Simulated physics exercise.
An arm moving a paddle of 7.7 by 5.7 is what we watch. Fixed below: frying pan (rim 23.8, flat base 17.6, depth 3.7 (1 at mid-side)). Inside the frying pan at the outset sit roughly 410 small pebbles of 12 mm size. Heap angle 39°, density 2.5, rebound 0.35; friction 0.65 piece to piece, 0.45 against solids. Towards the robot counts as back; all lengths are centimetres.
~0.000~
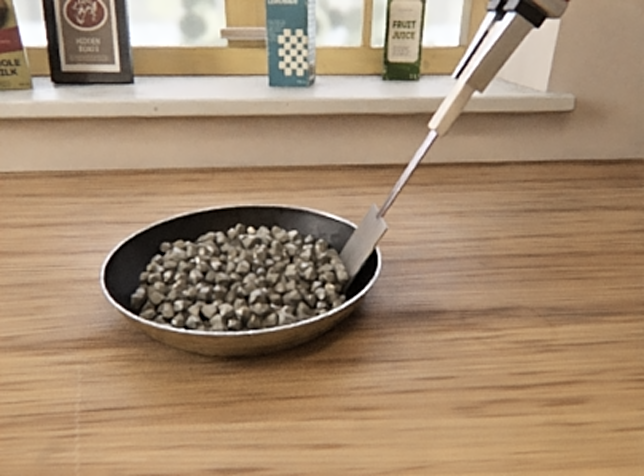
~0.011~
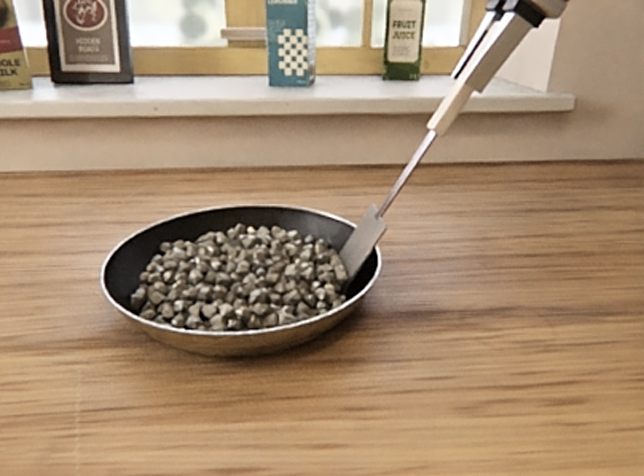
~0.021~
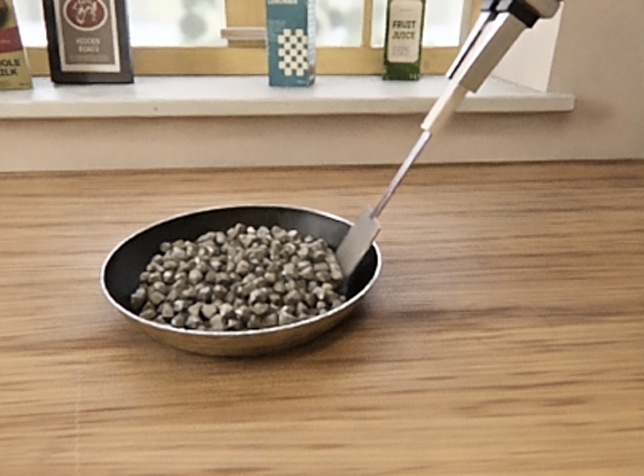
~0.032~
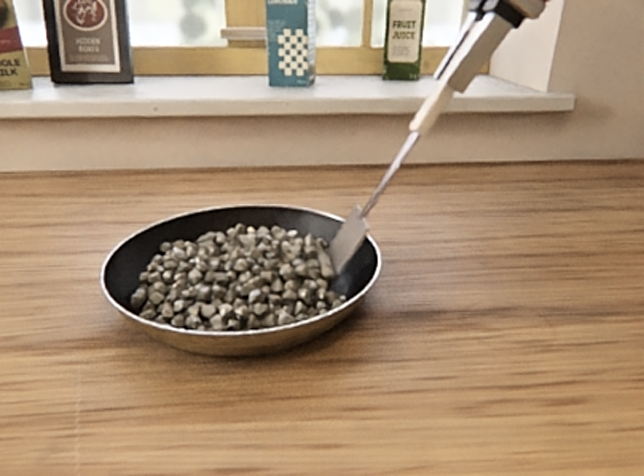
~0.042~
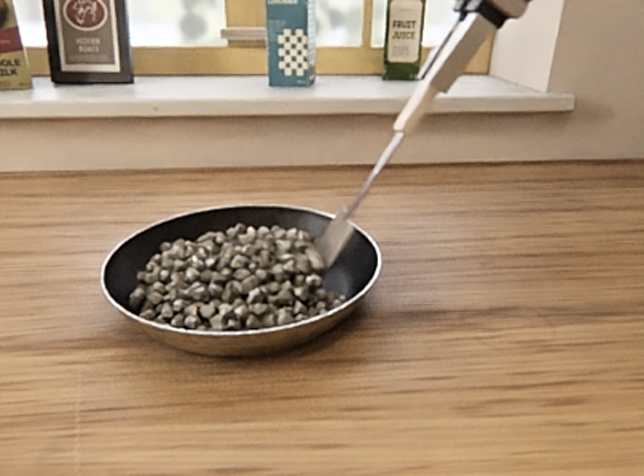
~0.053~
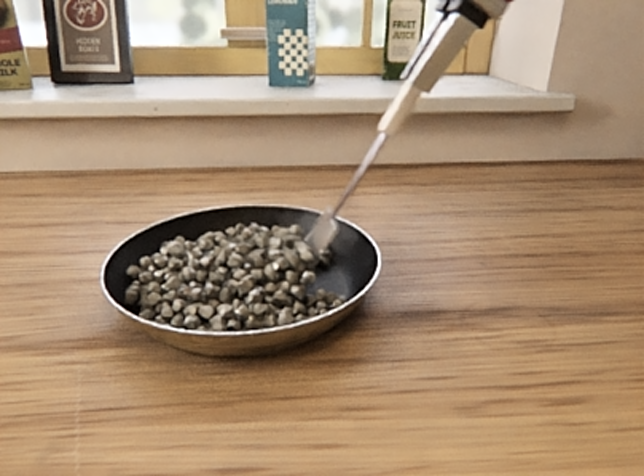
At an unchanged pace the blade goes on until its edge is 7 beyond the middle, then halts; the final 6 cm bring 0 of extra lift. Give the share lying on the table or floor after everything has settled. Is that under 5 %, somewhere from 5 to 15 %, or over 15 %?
It is over 15 %.
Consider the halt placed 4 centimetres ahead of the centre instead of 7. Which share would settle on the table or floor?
That would give close to 10 per cent.
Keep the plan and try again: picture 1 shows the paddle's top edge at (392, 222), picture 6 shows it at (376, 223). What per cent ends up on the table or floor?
Roughly 0 percent ends up there.
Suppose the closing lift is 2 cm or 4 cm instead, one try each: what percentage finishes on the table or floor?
I'd say close to 25 percent for the first and close to 20 percent for the second.
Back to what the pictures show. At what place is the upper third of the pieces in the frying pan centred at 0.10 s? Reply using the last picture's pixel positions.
Near (210, 254).
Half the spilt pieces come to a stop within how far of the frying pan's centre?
Estimate: Near 20 cm.
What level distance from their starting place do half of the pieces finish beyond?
The figure is about 4 cm.
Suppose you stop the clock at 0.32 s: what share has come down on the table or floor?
Share at that moment: About 20 %.
By 0.08 s, sloping 60°, highest piece 6 above the table; 411 in the frying pan.
By 0.10 s, sloping 60°, highest piece 8 above the table; 409 in the frying pan, 2 on the blade or in flight.
By 0.32 s, sloping 60°, highest piece 7 above the table; 330 in the frying pan, 76 on the table or floor, 5 on the blade or in flight.
By 1.37 s, sloping 60°, highest piece 5 above the table; 330 in the frying pan, 81 on the table or floor.
Final count, 330 in the frying pan, 81 on the table or floor. That is 20 % on the table or floor.
